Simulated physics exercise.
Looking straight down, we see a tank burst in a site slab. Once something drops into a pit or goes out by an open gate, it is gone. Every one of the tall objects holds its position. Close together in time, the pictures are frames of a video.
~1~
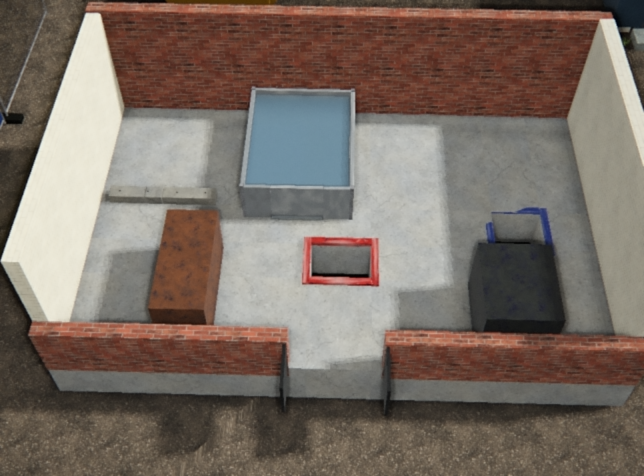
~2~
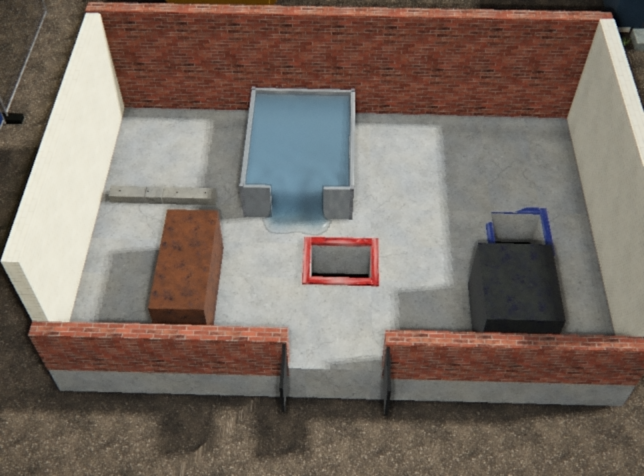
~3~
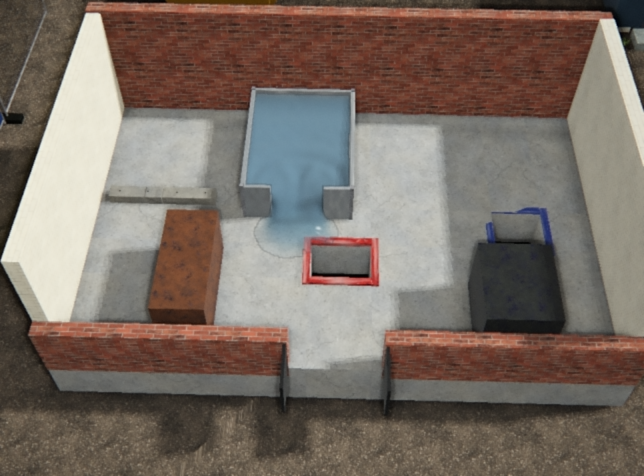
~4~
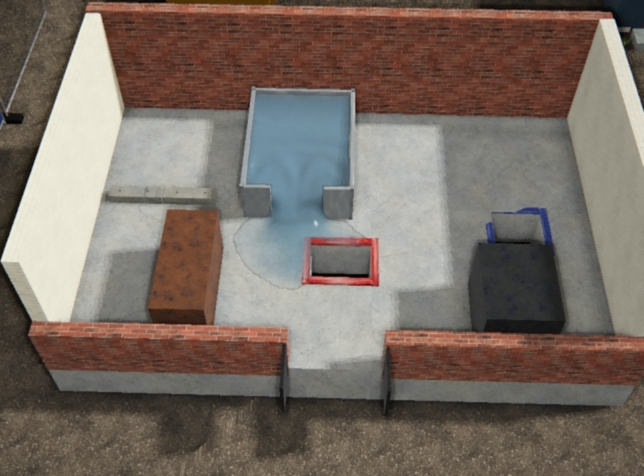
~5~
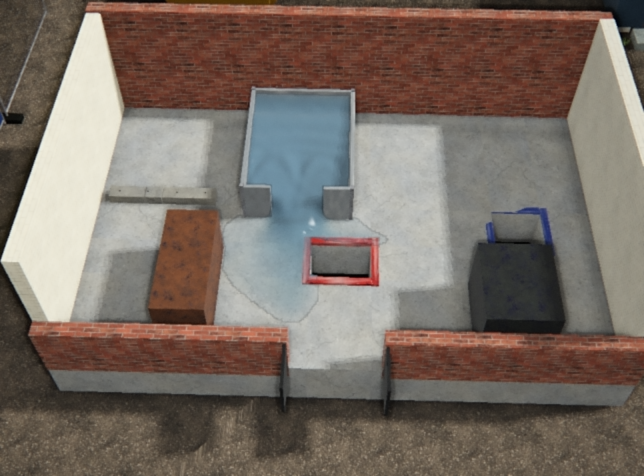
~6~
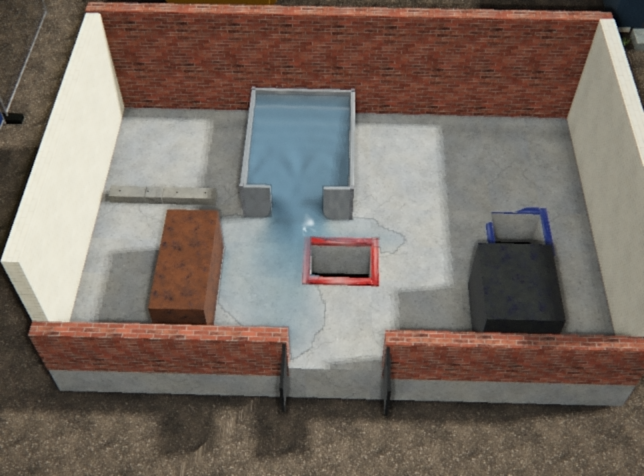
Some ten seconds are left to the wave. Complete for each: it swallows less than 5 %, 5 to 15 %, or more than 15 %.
Completed: The gate swallows more than 15 %; the red pit swallows more than 15 %; the blue pit swallows less than 5 %.
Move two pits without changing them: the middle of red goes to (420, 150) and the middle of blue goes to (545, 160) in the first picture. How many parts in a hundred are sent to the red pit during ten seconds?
Roughly 0 per cent ends up in the red pit.
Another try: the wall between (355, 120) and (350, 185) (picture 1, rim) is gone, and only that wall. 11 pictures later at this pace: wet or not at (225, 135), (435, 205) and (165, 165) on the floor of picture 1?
Unsoaked, then soaked, then unsoaked.
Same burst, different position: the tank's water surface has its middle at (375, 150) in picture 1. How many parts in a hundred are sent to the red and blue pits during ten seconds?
The red pit ends up with 40 per cent and the blue pit with 4 per cent.
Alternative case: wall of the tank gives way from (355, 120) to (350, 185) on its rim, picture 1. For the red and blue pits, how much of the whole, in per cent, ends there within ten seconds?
Red: 0 percent; blue: 55 percent.
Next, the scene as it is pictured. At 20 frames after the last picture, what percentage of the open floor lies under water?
I'd put it at roughly 25 per cent.
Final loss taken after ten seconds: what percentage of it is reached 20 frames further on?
Roughly 50 %.
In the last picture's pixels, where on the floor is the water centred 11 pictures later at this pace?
At about (287, 210).
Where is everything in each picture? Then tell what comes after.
The first frame shows still water in the tank at (300, 139).
In the second frame, the front is at (268, 225), out from the gap at (298, 205).
In the third frame, the front is at (273, 251), out from the gap at (298, 207).
In the fourth frame, water pours out at (298, 207) and has run to (282, 284).
In the fifth frame, the front is at (283, 316), out from the gap at (298, 206).
In the sixth frame, the front is at a hidden place, out from the gap at (298, 206).
A moment on, water covers 15 % of the floor; the gate 1 %, the red pit 7 %, the blue pit 0 %.
Next, water covers 15 % of the floor; the gate 4 %, the red pit 11 %, the blue pit 0 %.
Then, water covers 25 % of the floor; the gate 9 %, the red pit 16 %, the blue pit 0 %.
Later, water covers 45 % of the floor; the gate 17 %, the red pit 21 %, the blue pit 1 %.
In the end, water covers 70 % of the floor; the gate 26 %, the red pit 24 %, the blue pit 1 %.
